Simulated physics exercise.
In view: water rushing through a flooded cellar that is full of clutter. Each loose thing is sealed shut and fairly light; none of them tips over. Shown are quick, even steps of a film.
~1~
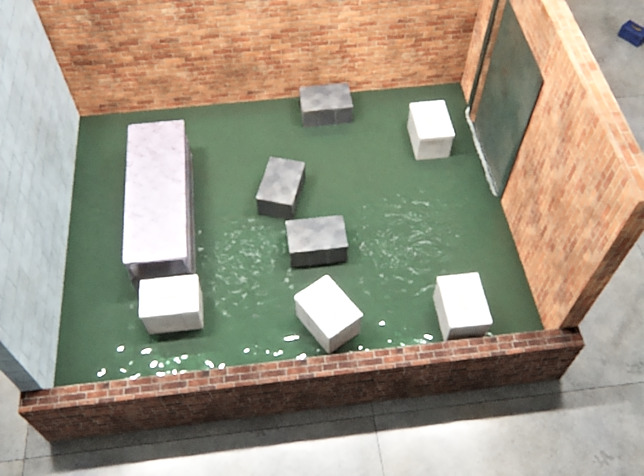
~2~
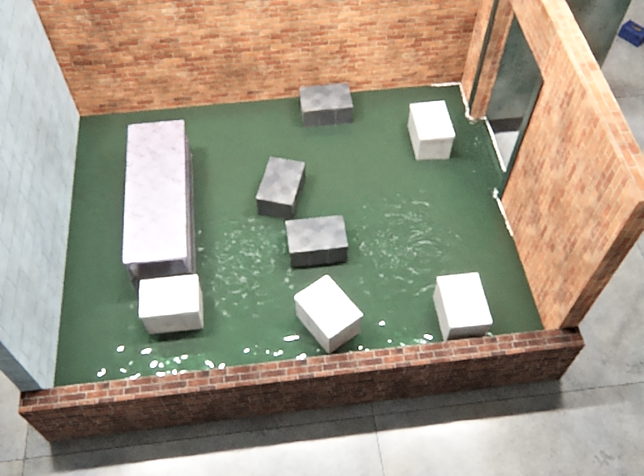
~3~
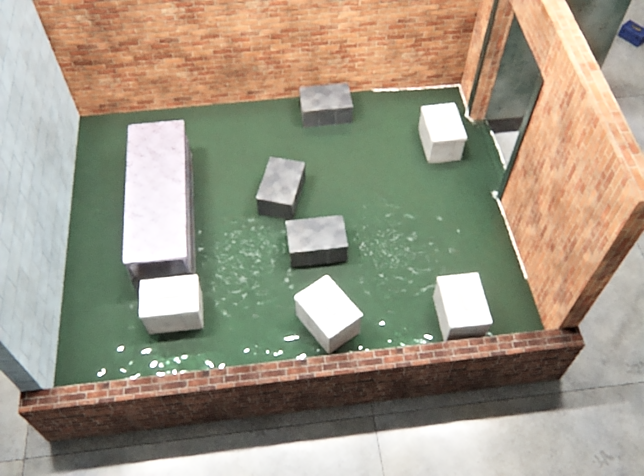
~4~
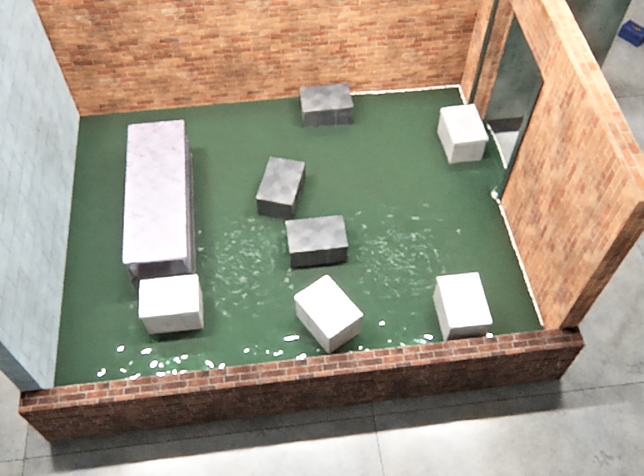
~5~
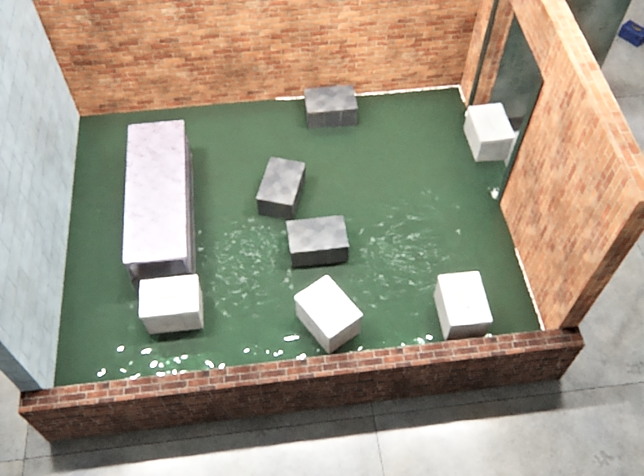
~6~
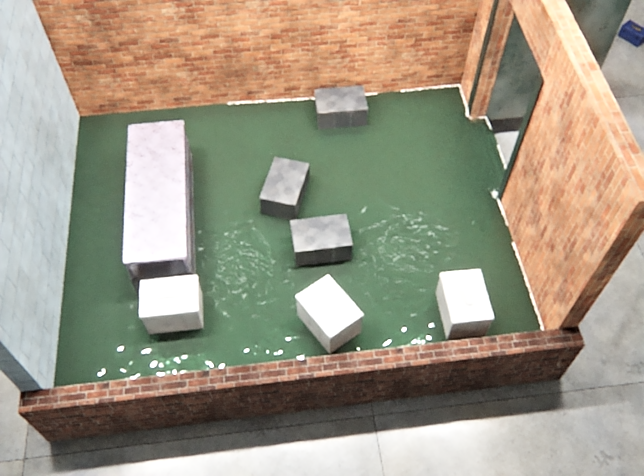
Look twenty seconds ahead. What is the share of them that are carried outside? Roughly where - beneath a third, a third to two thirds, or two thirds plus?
It is going to be at or above two thirds.
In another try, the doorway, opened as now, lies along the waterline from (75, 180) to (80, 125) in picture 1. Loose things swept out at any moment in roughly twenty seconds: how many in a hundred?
Estimate: Close to 40 per cent.
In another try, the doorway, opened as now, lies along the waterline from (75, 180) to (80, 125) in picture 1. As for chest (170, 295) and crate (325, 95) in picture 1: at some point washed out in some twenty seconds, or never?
In turn: Through, yes.
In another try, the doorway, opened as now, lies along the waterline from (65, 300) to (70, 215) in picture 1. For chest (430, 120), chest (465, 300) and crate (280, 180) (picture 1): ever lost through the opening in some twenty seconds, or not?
The three read no escape, no escape and no escape, respectively.
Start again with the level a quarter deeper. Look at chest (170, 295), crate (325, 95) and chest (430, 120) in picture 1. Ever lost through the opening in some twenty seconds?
The first one never escapes, the second ends up outside, the third ends up outside.
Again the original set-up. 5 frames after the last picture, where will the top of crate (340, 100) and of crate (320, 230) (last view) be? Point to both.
First top about at (394, 91); second top about at (356, 214).
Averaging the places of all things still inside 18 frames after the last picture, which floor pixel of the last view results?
I'd say roughly (394, 232).
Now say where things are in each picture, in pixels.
A crate at (326, 97) floats; a chest at (464, 300) floats; 0 of 7 have shifted, in the first frame.
A crate at (326, 97) floats; a chest at (464, 300) floats; 0 of 7 have shifted, in the second frame.
A crate at (326, 97) floats; a chest at (464, 300) floats; 1 of 7 have shifted, in the third frame.
A crate at (326, 97), afloat; a chest at (464, 300), afloat; 1 of 7 have shifted, in the fourth frame.
A crate at (331, 98) floats, close to its start; a chest at (465, 298), afloat; 2 of 7 have shifted, in the fifth frame.
A crate at (341, 99) floats, close to its start; a chest at (467, 295), afloat, close to its start; 4 of 7 have shifted, in the sixth frame.
A moment on, 1 of 7 are out; 6 afloat.
Next, 2 of 7 are out; 5 afloat.
Later, 5 of 7 are out; 2 afloat.
In the end, 6 of 7 are out; 1 afloat.
